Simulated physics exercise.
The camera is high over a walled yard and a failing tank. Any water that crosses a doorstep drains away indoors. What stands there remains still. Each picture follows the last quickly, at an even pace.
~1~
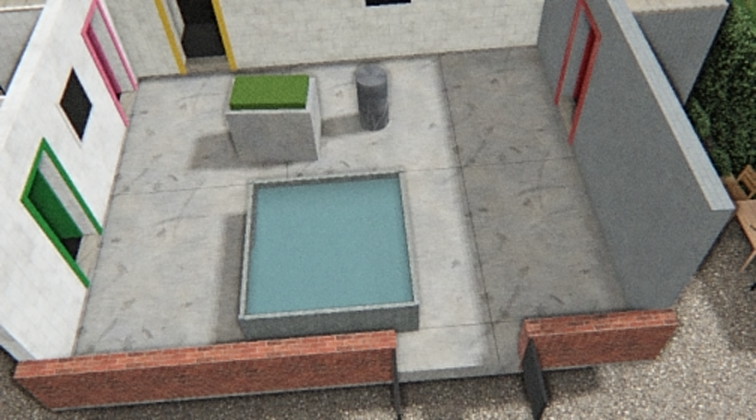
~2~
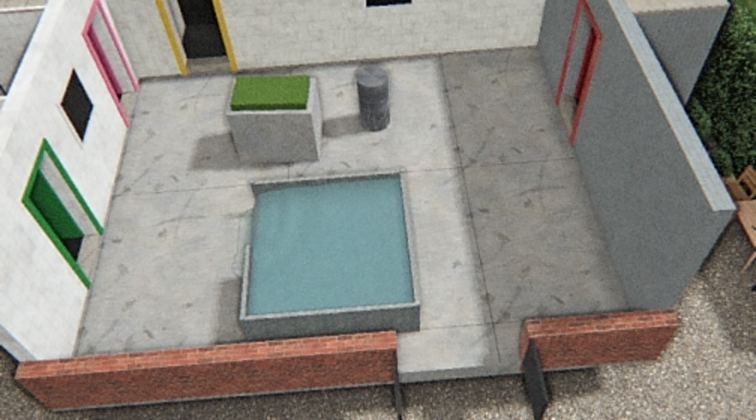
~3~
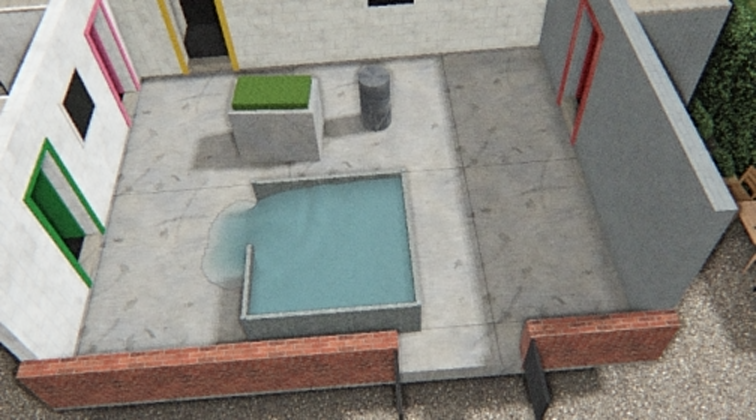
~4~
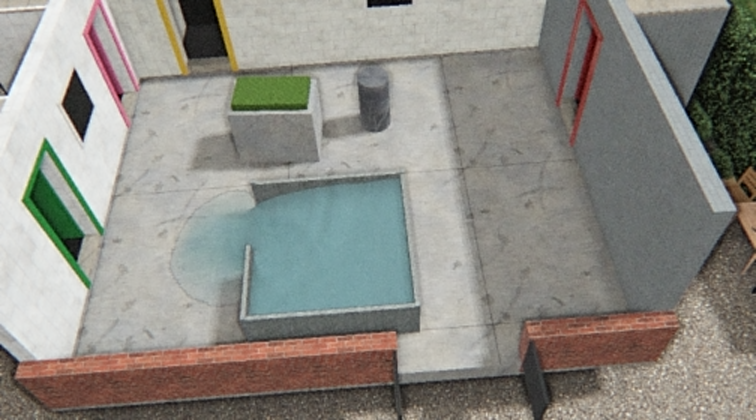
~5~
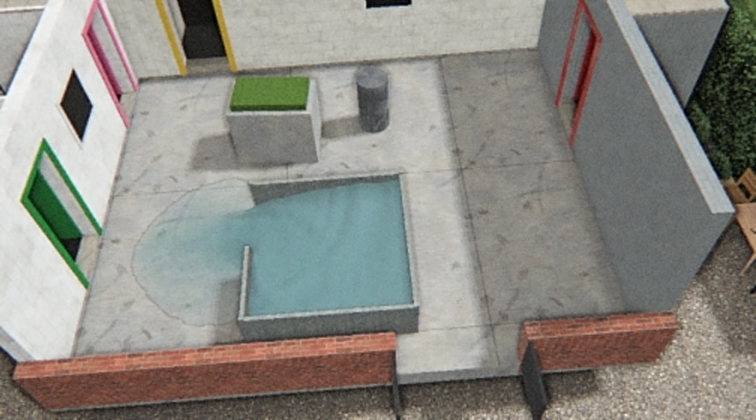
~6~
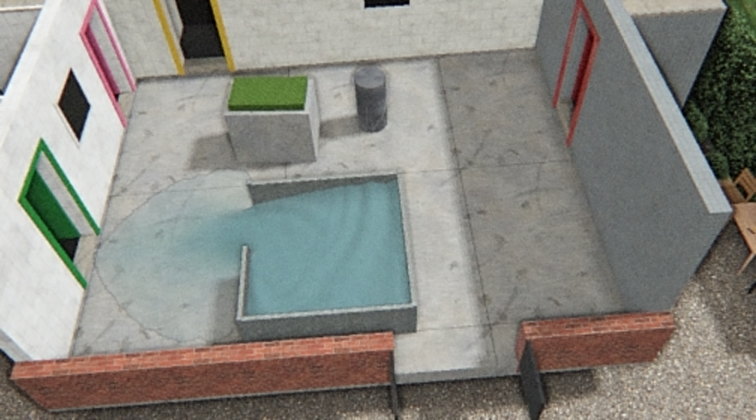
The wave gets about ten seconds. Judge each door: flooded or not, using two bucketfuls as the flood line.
In the end I expect the red door to let through an acceptable amount; I expect the pink door to let through too much; I expect the green door to let through too much; I expect the yellow door to let through an acceptable amount.
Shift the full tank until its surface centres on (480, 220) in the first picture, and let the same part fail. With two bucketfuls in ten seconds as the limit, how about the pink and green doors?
The pink door tops the threshold, and the green door tops the threshold.
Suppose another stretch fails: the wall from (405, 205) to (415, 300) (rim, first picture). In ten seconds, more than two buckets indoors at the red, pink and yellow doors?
Result per door - red door: Within bounds; pink door: Beyond the limit; yellow door: Within bounds.
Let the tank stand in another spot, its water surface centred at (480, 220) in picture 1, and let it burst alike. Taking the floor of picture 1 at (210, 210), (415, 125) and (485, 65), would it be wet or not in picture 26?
Points in turn: Inundated; not reached; not reached.
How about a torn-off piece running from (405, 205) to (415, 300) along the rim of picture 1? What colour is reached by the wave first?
That would be the red door.
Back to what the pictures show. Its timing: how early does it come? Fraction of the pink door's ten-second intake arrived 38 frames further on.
Around 45 in a hundred.
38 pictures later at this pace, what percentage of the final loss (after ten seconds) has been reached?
About 70 per cent.
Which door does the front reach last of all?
Answer - the door marked red.
A moment on, water covers 20 % of the floor; the red door not reached, the pink door not reached, the green door over two buckets in, the yellow door not reached.
Next, water covers 25 % of the floor; the red door not reached, the pink door wet at the sill, nothing in, the green door far over two buckets in, the yellow door not reached.
Then, water covers 35 % of the floor; the red door not reached, the pink door under two buckets in, the green door far over two buckets in, the yellow door wet at the sill, nothing in.
Later, water covers 55 % of the floor; the red door not reached, the pink door far over two buckets in, the green door far over two buckets in, the yellow door wet at the sill, nothing in.
In the end, water covers 75 % of the floor; the red door wet at the sill, nothing in, the pink door far over two buckets in, the green door far over two buckets in, the yellow door wet at the sill, nothing in.
